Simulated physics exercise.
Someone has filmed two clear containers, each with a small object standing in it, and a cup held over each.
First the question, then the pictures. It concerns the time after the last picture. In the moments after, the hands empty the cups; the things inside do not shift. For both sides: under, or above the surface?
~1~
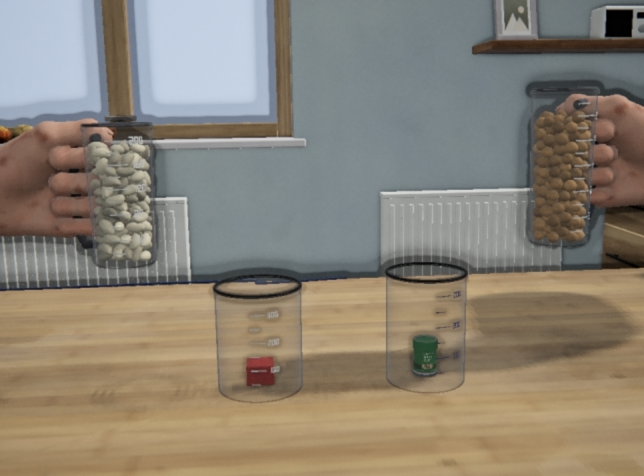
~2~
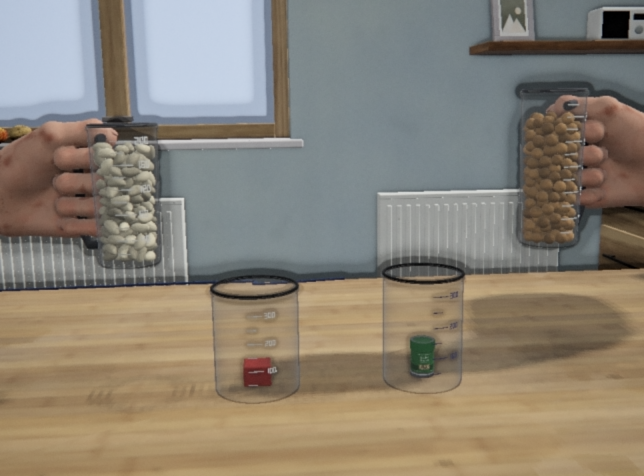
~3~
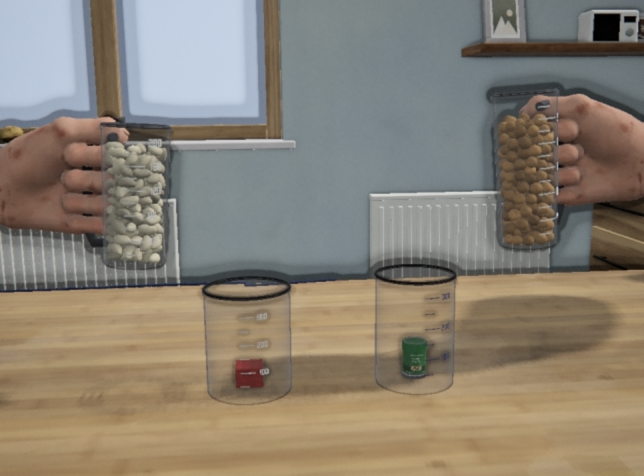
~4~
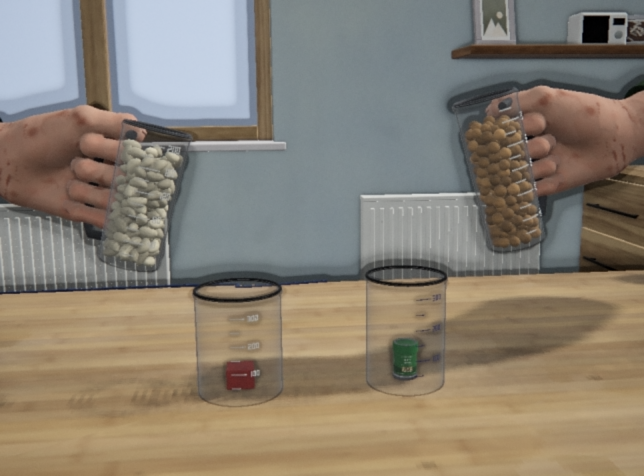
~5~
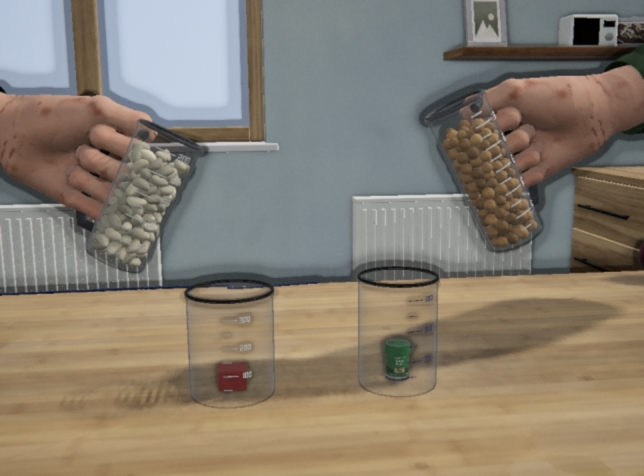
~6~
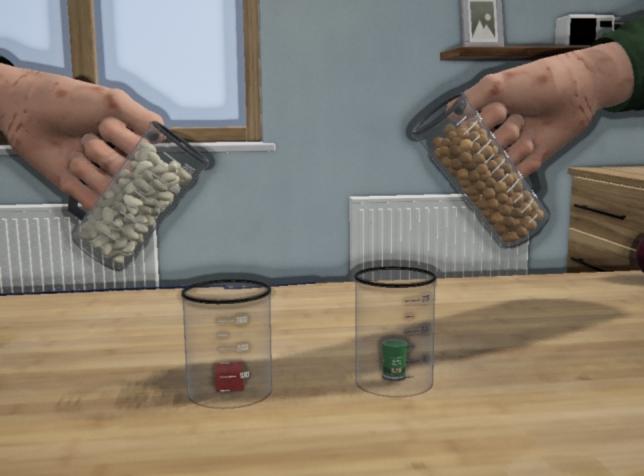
The left object vanishes from sight and the right object vanishes from sight.
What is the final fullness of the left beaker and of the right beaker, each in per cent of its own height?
The left one ends up around 55 percent full and the right one around 65 percent.
Then, 0.42 s on from there, left beaker empty, all of its cupful still in the cup; right beaker empty, all of its cupful still in the cup.
Then, 0.87 s on from there, left beaker nearly empty, nearly all of its cupful still in the cup; right beaker nearly empty, the bulk of its cupful still in the cup.
Then, 1.41 s on from there, left beaker half full, none of its cupful still in the cup; right beaker half full, none of its cupful still in the cup.
In the end, left beaker half full (surface near (228, 333)), nothing beside it; right beaker two thirds full (surface near (395, 313)), nothing beside it; the left thing is covered; the right thing is covered.
